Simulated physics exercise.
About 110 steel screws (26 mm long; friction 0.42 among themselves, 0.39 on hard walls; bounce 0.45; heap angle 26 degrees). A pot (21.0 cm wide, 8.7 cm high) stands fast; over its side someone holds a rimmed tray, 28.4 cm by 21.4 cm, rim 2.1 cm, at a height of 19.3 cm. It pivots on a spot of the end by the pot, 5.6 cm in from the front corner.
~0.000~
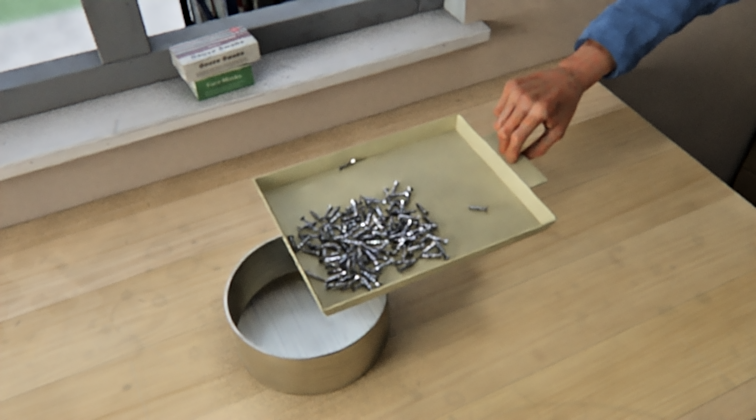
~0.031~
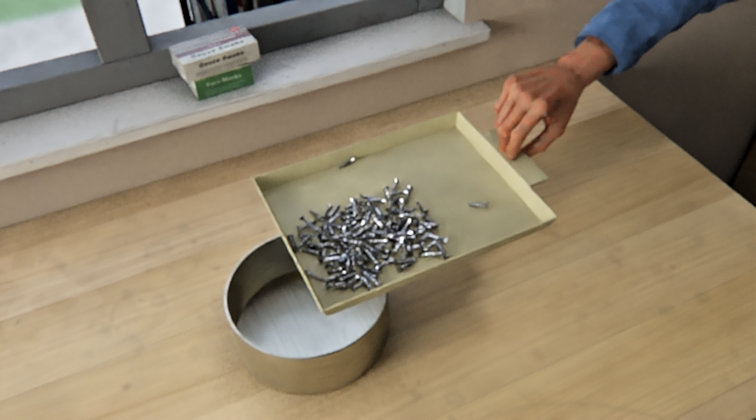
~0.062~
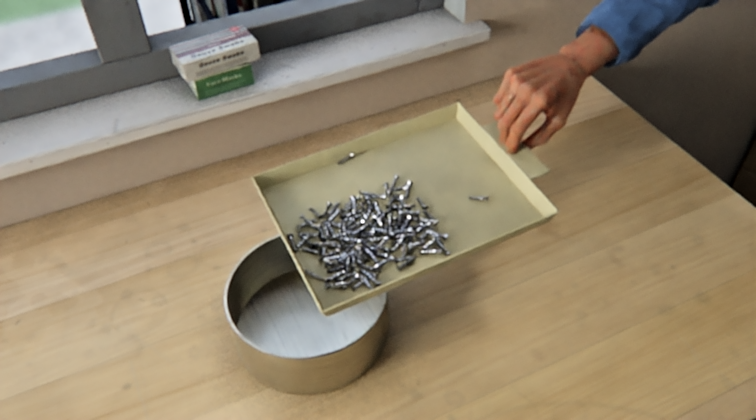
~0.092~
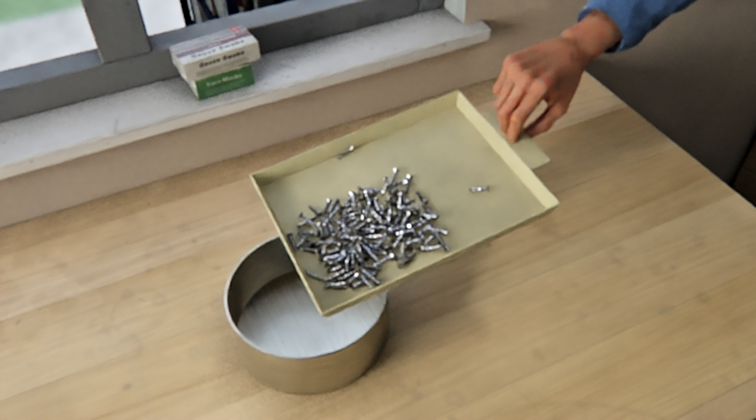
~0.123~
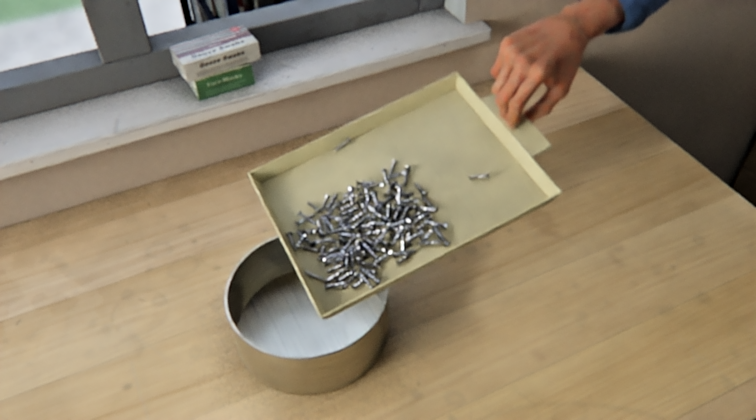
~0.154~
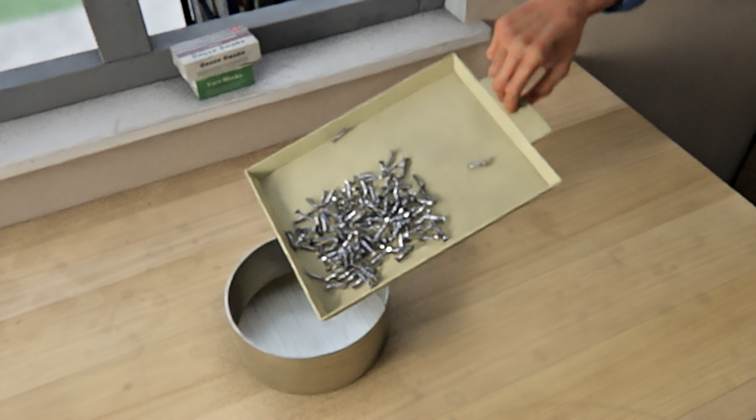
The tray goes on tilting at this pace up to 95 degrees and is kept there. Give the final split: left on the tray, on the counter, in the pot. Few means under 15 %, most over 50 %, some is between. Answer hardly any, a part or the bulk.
Left on the tray: Hardly any; on the counter: The bulk; in the pot: Hardly any.
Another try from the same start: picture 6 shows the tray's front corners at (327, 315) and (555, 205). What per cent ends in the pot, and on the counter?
Pot 0, counter 100.
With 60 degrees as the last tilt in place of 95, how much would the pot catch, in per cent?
Then about 5 per cent.
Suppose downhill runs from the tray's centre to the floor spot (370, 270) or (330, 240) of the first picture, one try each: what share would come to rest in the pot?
Some 0 and 30 per cent.
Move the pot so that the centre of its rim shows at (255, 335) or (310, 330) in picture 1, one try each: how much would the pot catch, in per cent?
About 60 and 70 per cent.
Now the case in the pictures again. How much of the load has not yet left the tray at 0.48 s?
Some 90 per cent of the load.
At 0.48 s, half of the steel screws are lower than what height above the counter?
Some 20 cm.
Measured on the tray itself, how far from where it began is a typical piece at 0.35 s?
Some 3 cm.
Then, at 0.35 s, tilt 59 degrees; the tray holds 100 %, the pot 0 %.
Then, at 0.48 s, tilt 85 degrees; the tray holds 90 %, the pot 0 %.
After 0.74 s, tilt 95 degrees; the tray holds 0 %, the pot 0 %.
In the end, at 2.0 s, tray 0 %, counter 100 %, pot 0 %.
